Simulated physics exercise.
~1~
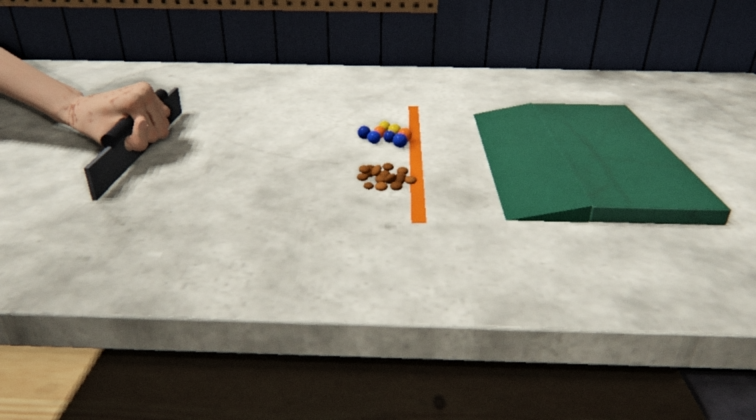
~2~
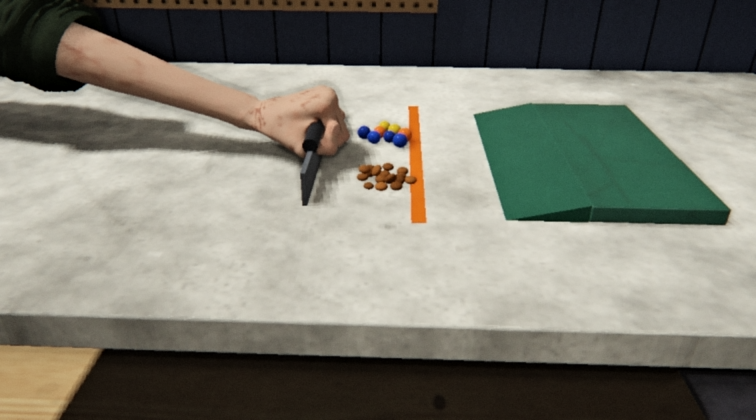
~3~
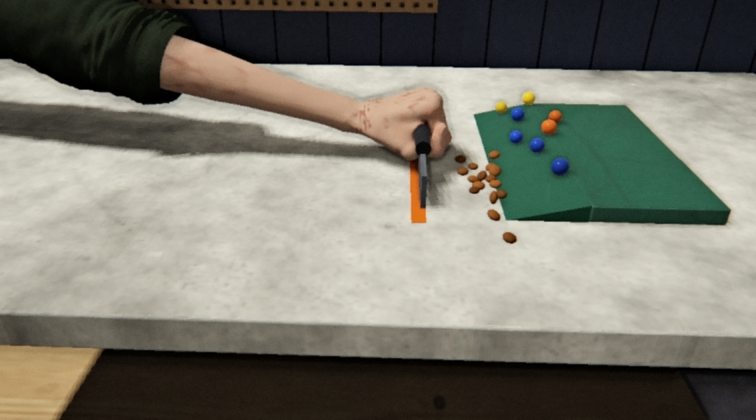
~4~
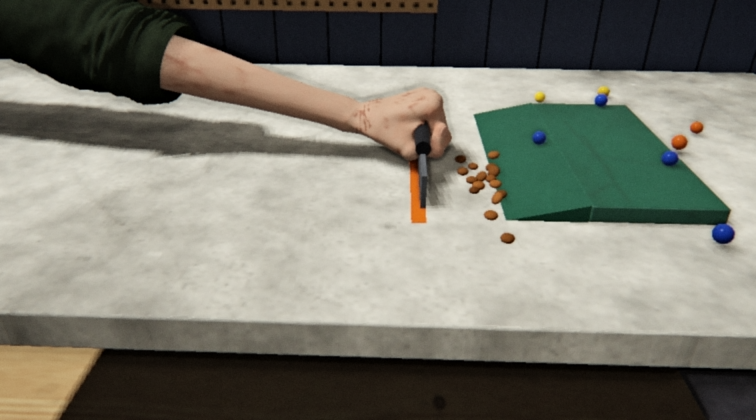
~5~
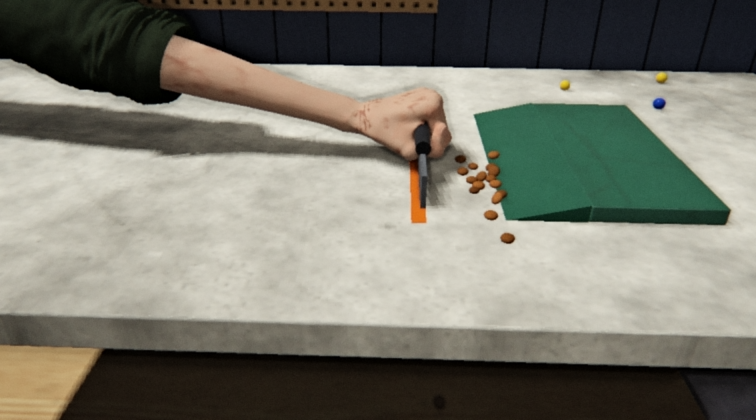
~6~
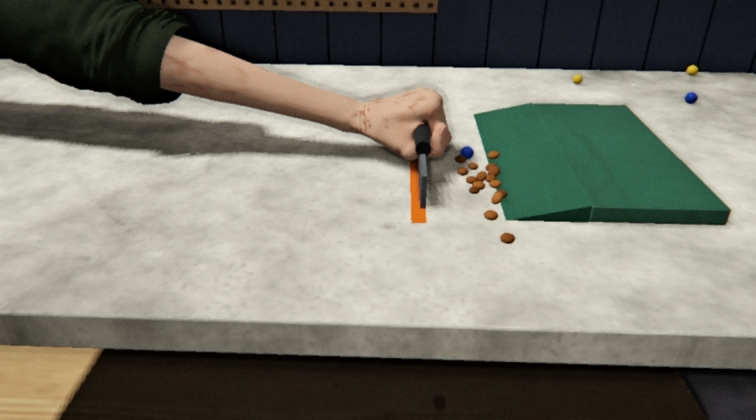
Hand pushing a black scraper right to orange tape, coloured balls rolling over a green ramp, brown pieces stopping mostly before it.
